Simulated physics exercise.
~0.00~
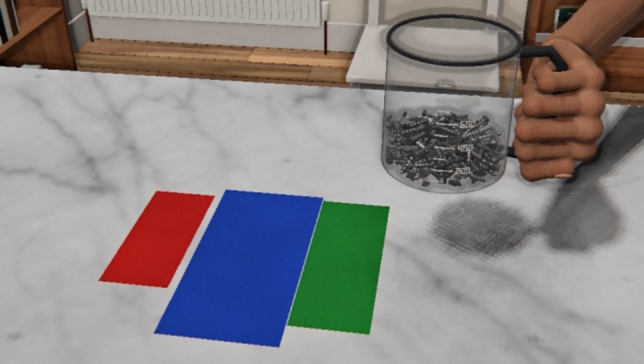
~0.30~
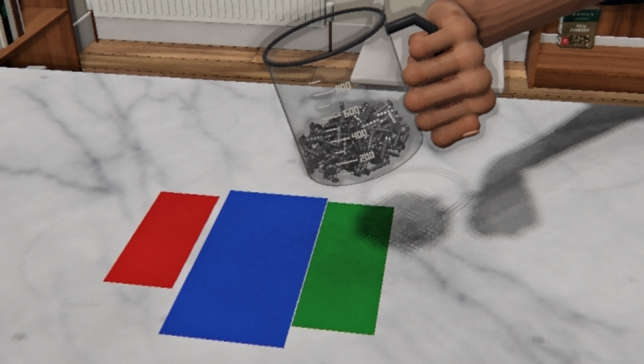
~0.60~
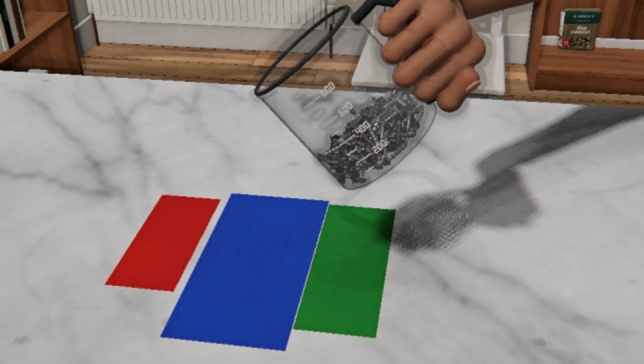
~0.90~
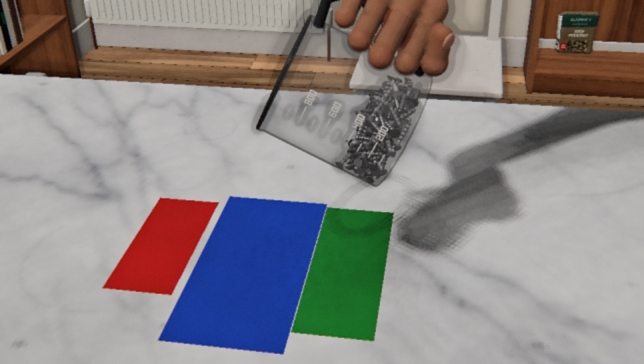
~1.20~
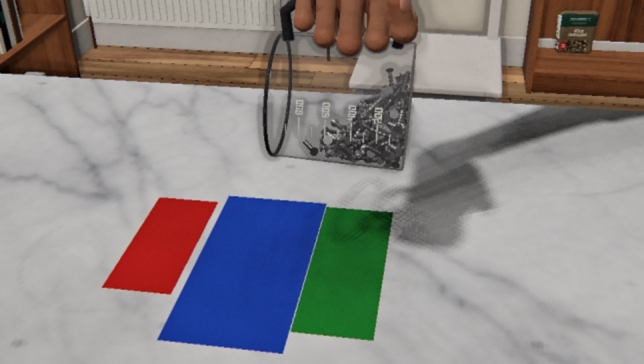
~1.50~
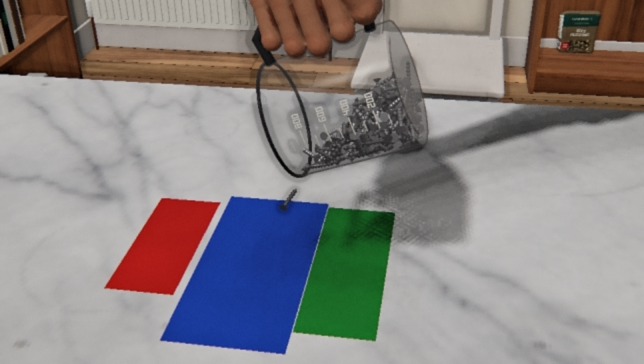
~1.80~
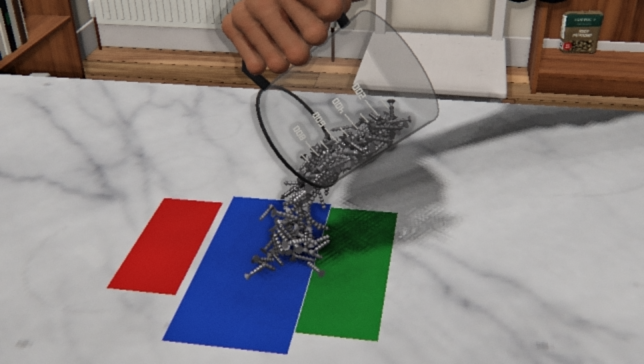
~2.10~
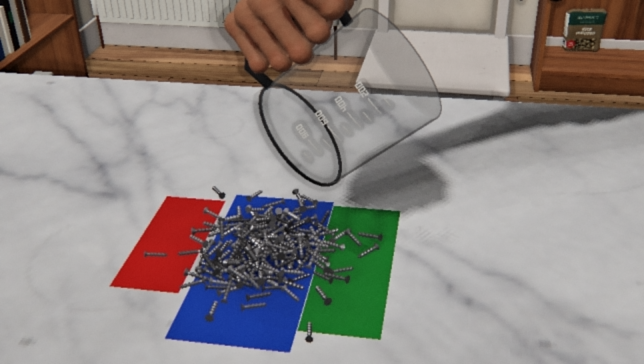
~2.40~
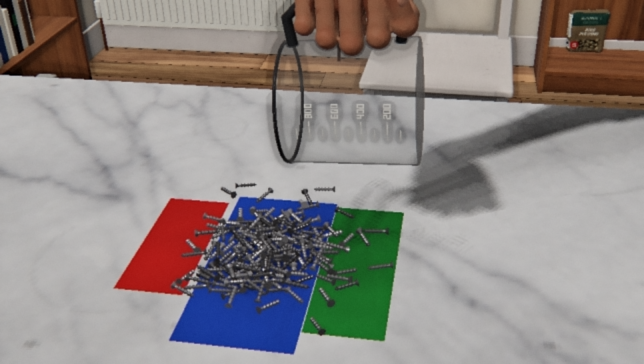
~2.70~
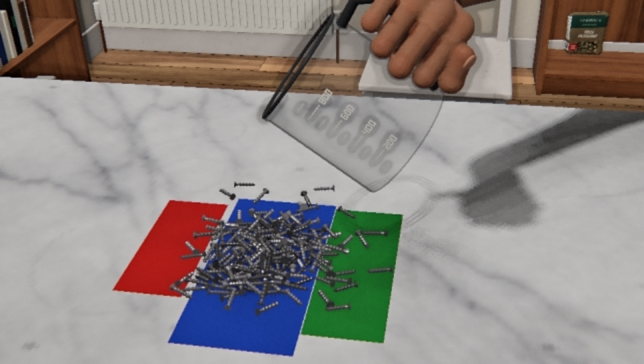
A clear jug of small steel screws is held by a hand above a white marble table, seen from slightly above by a gently swaying camera, with a radiator and wooden shelves behind. Red, blue and green mats lie side by side from left to right. The hand moves the jug left and tips it until a first screw drops, then the rest pour out in a rush. They pile up mostly on the blue mat, some scattering onto the red and green mats and the bare table. The emptied jug is then turned partly back upright, still tilted, above the heap.
